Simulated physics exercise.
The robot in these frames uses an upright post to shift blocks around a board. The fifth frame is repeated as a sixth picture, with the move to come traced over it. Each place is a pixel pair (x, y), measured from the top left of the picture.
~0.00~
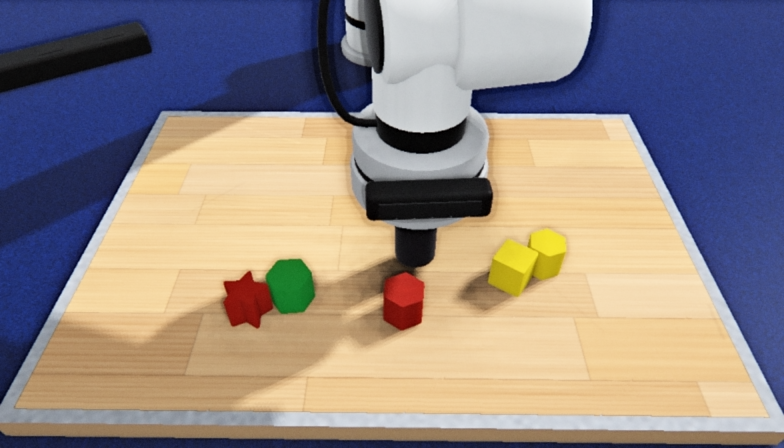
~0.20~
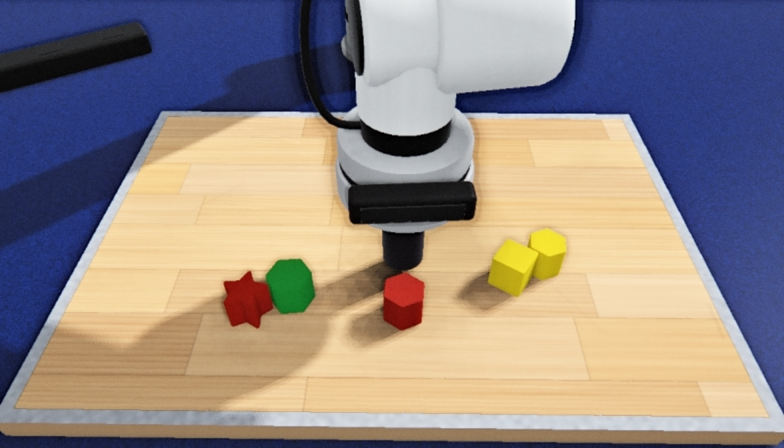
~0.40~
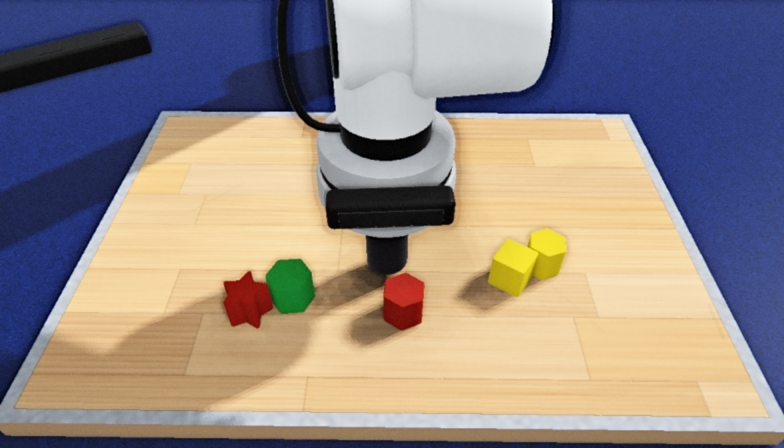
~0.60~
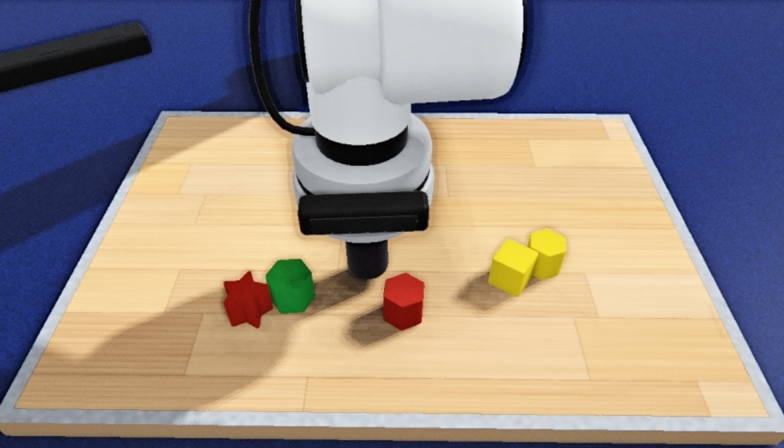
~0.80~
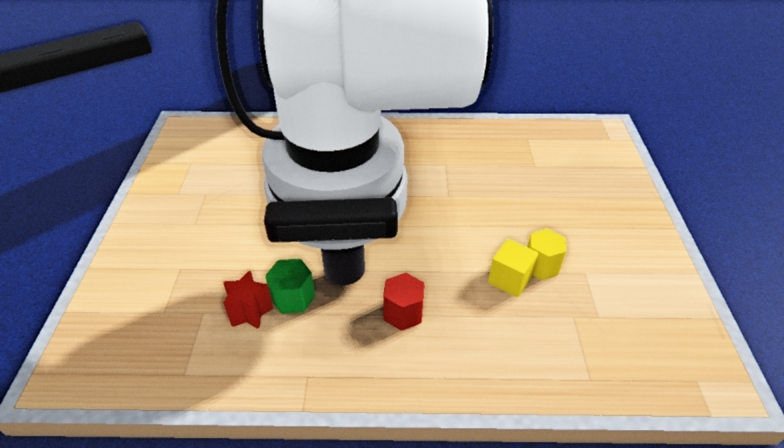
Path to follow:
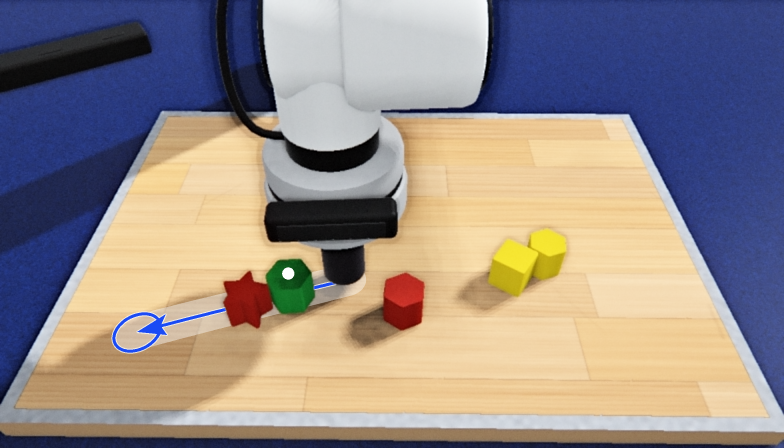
On a wooden board, a robot's post moves left behind blocks that stay still.
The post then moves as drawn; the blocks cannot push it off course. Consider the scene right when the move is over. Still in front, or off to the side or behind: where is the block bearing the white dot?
The block bearing the white dot is leading.
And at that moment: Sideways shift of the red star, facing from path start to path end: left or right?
Out to the left.
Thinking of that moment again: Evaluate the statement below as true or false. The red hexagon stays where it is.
That is true.
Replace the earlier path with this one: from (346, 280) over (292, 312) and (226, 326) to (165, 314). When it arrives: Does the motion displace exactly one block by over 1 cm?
The answer is no.
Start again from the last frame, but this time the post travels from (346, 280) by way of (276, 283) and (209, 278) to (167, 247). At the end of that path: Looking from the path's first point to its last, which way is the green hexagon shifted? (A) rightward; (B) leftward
It's B.
The line goes in a line from (346, 280) to (137, 332); the dot is on the green hexagon.
What follows on the original path. One third of the way, post (278, 286); red star (193, 303), turned 20° clockwise; green hexagon (232, 290).
Two thirds of the way, post (206, 303); red star (113, 327), turned 15° clockwise; green hexagon (155, 311), turned 15° anticlockwise.
At the end, post (132, 322); red star (33, 361); green hexagon (76, 336), turned 30° anticlockwise; red hexagon unmoved.
